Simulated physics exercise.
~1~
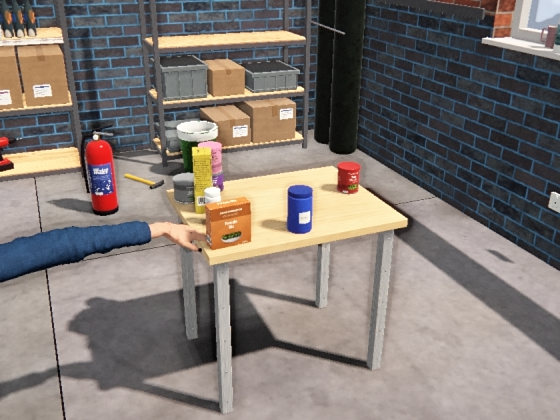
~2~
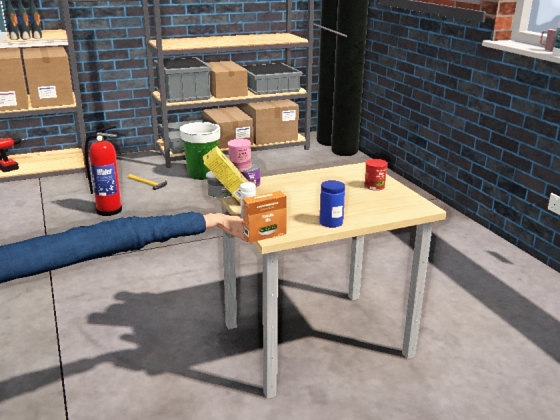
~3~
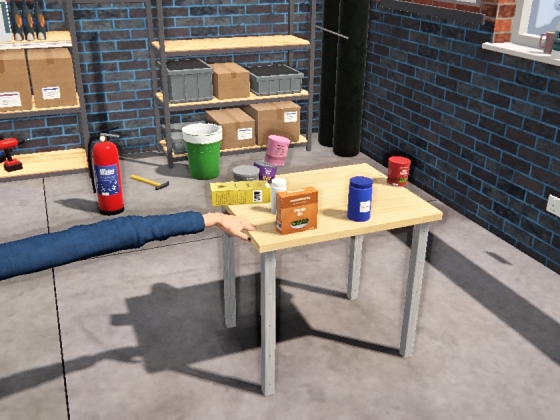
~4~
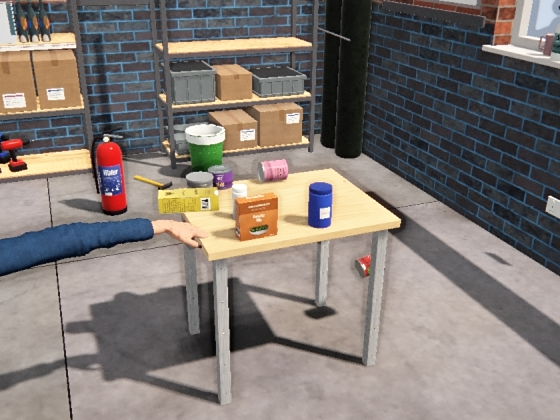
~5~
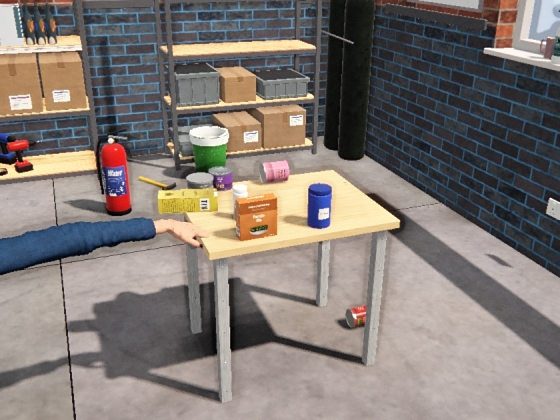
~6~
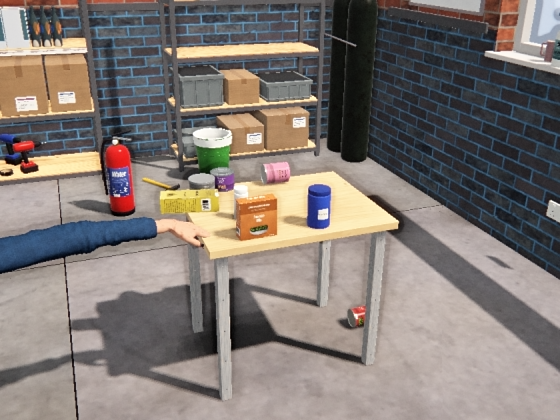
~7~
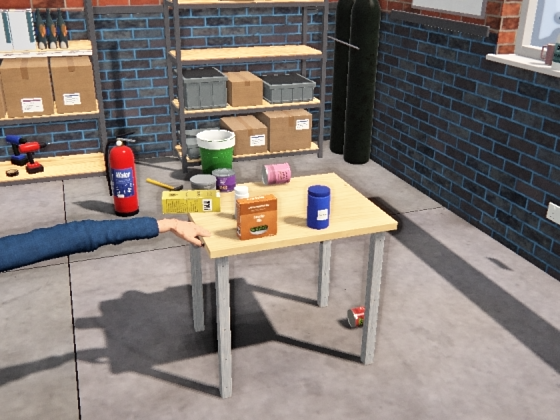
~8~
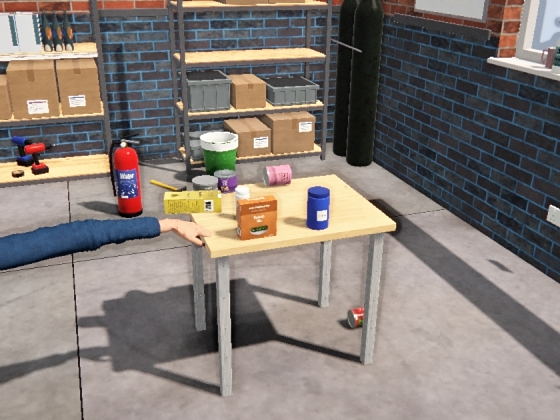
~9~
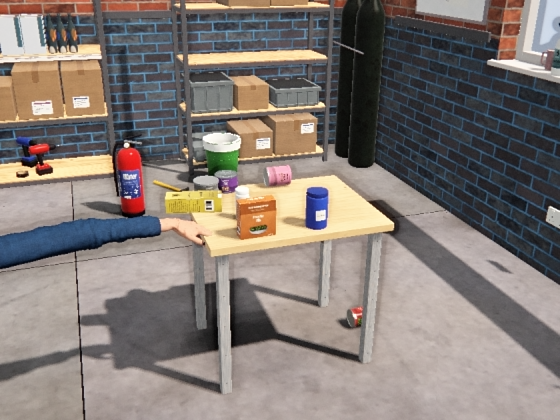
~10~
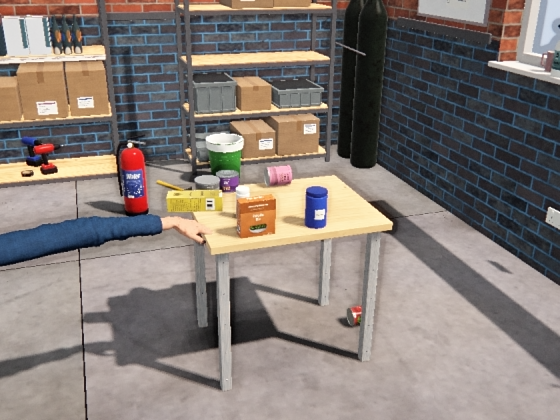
In a brick-walled garage, a hand pulled a cluttered wooden table to the right and then jerked it back left, tipping over a yellow carton and a pink tin; the red tin fell to the floor while the blue jar stayed upright on top.
